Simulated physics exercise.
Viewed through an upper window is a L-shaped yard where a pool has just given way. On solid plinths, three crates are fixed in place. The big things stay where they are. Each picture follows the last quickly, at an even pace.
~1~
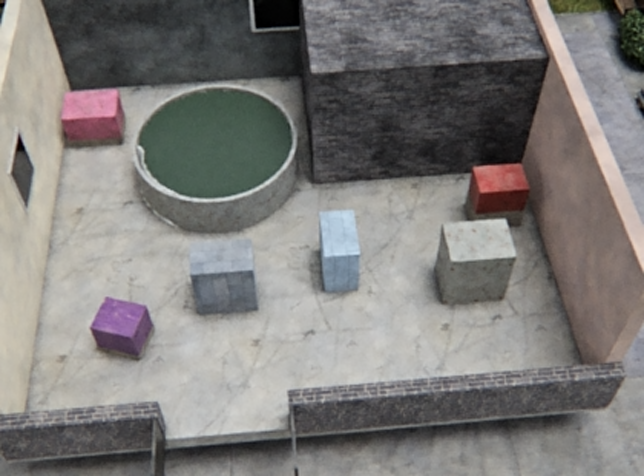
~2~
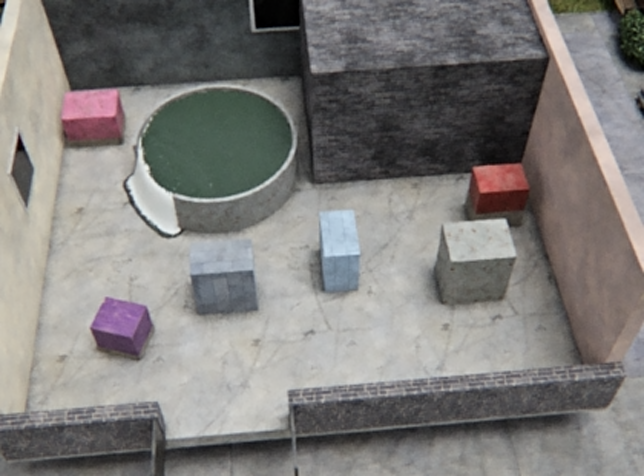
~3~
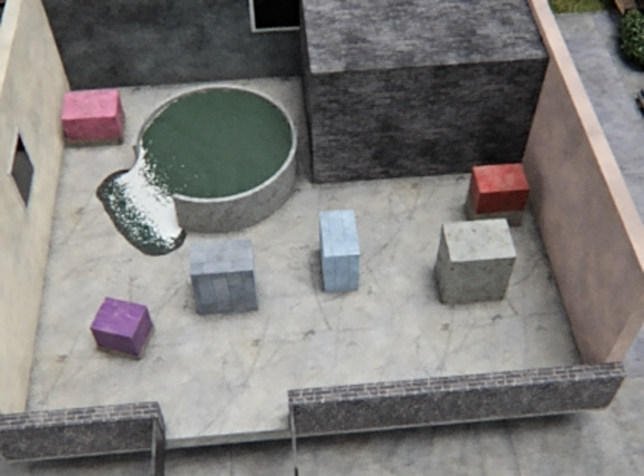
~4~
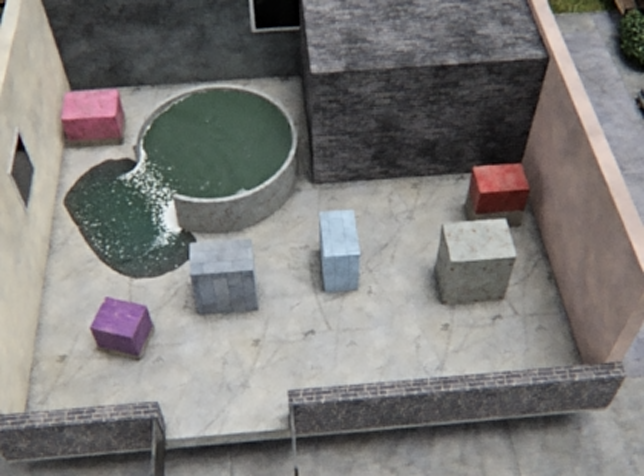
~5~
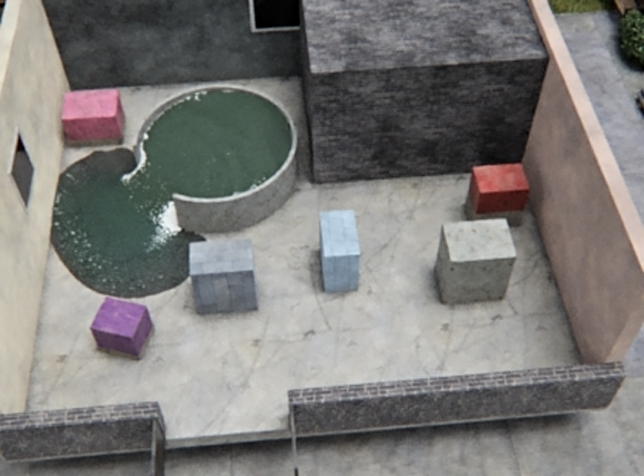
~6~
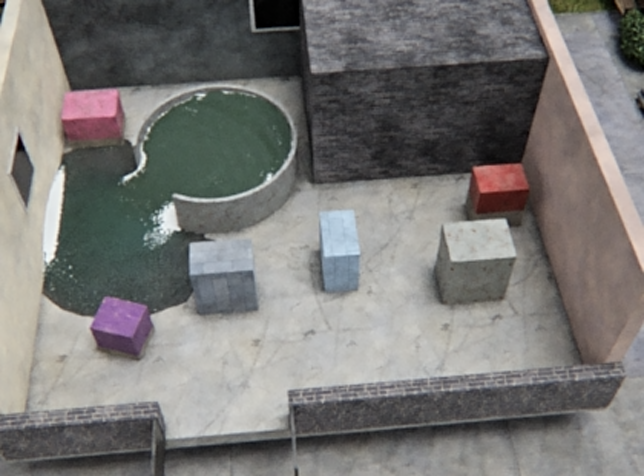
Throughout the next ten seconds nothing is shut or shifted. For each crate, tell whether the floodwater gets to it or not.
In the end the pink crate will meet the water, the purple crate will meet the water, the red crate will avoid the water.
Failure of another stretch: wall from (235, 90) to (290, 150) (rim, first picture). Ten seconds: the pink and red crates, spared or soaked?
My reading: The pink crate takes water, the red crate is spared.
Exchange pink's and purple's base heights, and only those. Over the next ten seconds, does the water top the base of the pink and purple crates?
In short: Pink is reached; purple is reached.
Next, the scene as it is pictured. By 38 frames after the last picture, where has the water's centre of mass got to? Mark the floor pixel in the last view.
I'd point to (199, 247).
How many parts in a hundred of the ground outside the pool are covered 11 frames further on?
Estimated share: About 30 %.
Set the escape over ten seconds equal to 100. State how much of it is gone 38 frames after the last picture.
Result, approximate: 50 per cent.
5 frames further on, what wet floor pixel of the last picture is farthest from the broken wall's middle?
At about (22, 436).
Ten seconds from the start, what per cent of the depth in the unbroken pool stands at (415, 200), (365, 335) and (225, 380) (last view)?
Readings in sequence: 10, 4, 10 percent.
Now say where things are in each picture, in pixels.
In the first frame, still water in the pool at (215, 143).
In the second frame, the front is at (176, 234), out from the gap at (151, 195).
In the third frame, the front is at (162, 252), out from the gap at (151, 197).
In the fourth frame, the front is at (70, 198), out from the gap at (151, 198).
In the fifth frame, the front is at (120, 293), out from the gap at (151, 198).
In the sixth frame, water pours out at (151, 198) and has run to (63, 303).
A moment on, water covers 20 % of the floor; the pink crate water round its plinth, the purple crate water round its plinth, the red crate not reached.
Next, water covers 30 % of the floor; the pink crate water round its plinth, the purple crate water round its plinth, the red crate not reached.
Then, water covers 50 % of the floor; the pink crate water round its plinth, the purple crate water round its plinth, the red crate not reached.
Later, water covers 85 % of the floor; the pink crate water round its plinth, the purple crate water round its plinth, the red crate water round its plinth.
In the end, water covers 100 % of the floor; the pink crate was topped, the purple crate was topped, the red crate stayed above the water.
